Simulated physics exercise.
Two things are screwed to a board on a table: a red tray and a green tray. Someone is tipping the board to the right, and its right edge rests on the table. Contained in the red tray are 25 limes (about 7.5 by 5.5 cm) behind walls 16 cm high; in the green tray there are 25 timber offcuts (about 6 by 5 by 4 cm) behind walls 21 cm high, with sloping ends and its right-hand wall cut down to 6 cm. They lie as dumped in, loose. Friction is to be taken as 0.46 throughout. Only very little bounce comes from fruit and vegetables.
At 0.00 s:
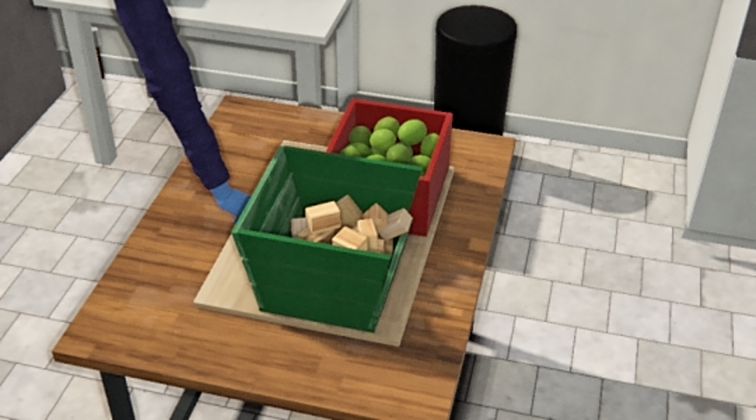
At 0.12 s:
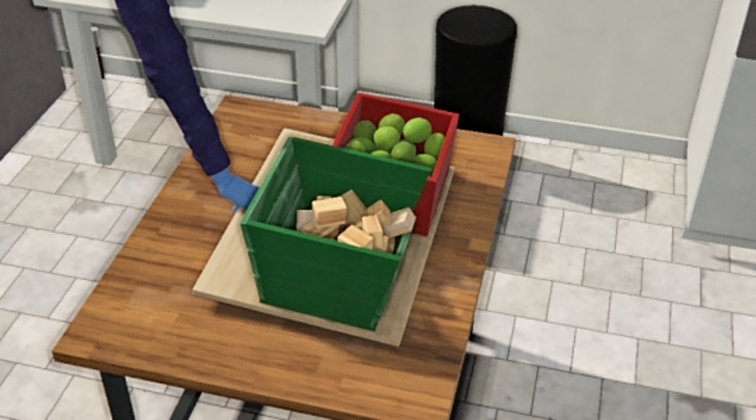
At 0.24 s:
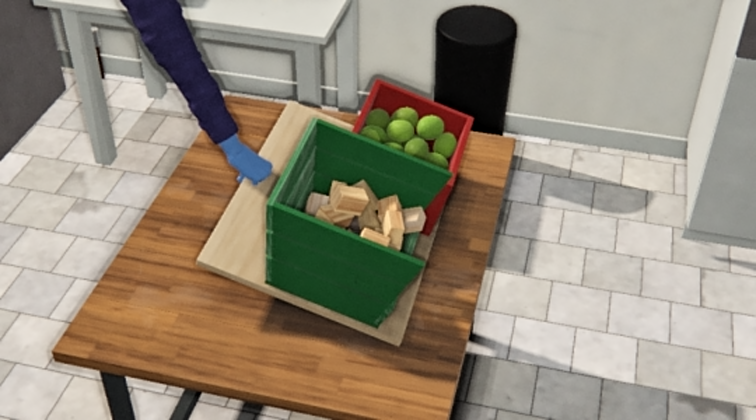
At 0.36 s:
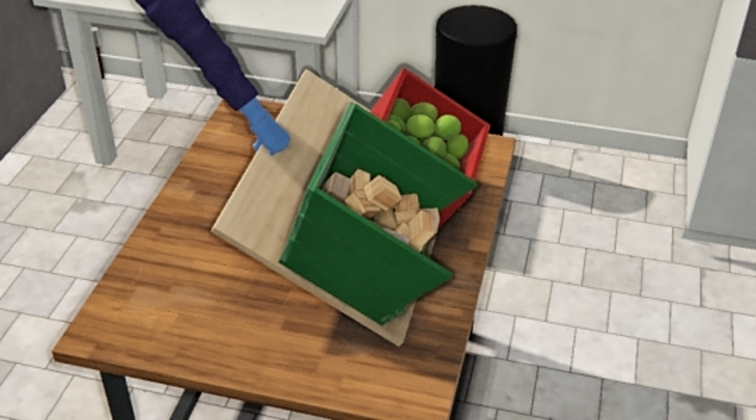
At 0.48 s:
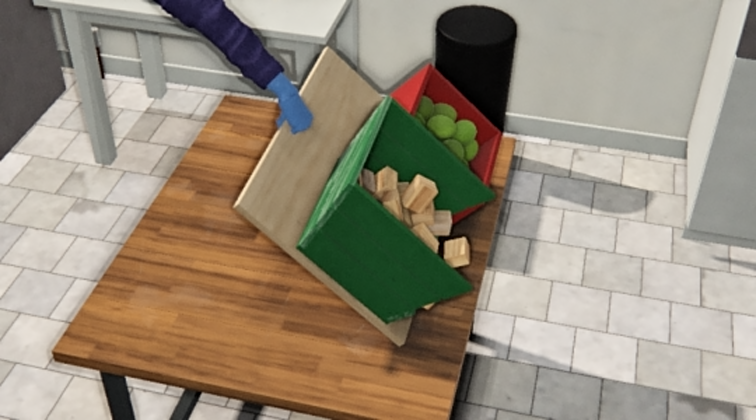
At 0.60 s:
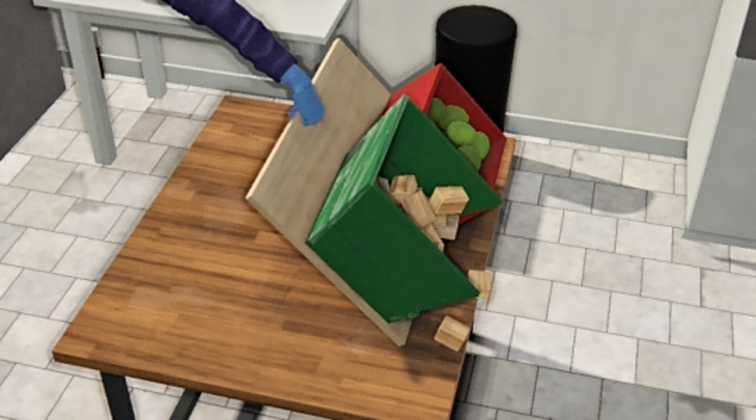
A board holding a green tray of wooden blocks and a red tray of limes was tilted steeply to the right by a blue-gloved hand, and two blocks tumbled out of the green tray.
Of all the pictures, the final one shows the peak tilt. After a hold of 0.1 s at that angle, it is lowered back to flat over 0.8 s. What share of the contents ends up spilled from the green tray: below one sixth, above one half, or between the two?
The green tray spills between one sixth and one half of its contents.
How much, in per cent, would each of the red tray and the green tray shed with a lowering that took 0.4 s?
Red tray 0, green tray 30 per cent.
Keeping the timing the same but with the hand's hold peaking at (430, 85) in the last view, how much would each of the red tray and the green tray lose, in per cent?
In that setup the red tray sheds 50 per cent of its load, while the green tray sheds 90 per cent.
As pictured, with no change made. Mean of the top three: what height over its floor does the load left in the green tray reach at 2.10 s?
I'd say near 9 cm.
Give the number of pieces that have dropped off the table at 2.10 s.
I'd put the number around 3.
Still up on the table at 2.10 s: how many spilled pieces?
I'd guess near 5.
After 0.84 s, tilt 43°; the red tray has all 25 and the green tray is down by 5 of 25.
After 1.14 s, tilt 20°; the red tray has all 25 and the green tray is down by 8 of 25.
After 1.56 s, tilt 0°; the red tray has all 25 and the green tray is down by 8 of 25.
Final count (at 2.10 s), the red tray has all 25 and the green tray is down by 8 of 25. Asked share, 8 of 25, 32 per cent.
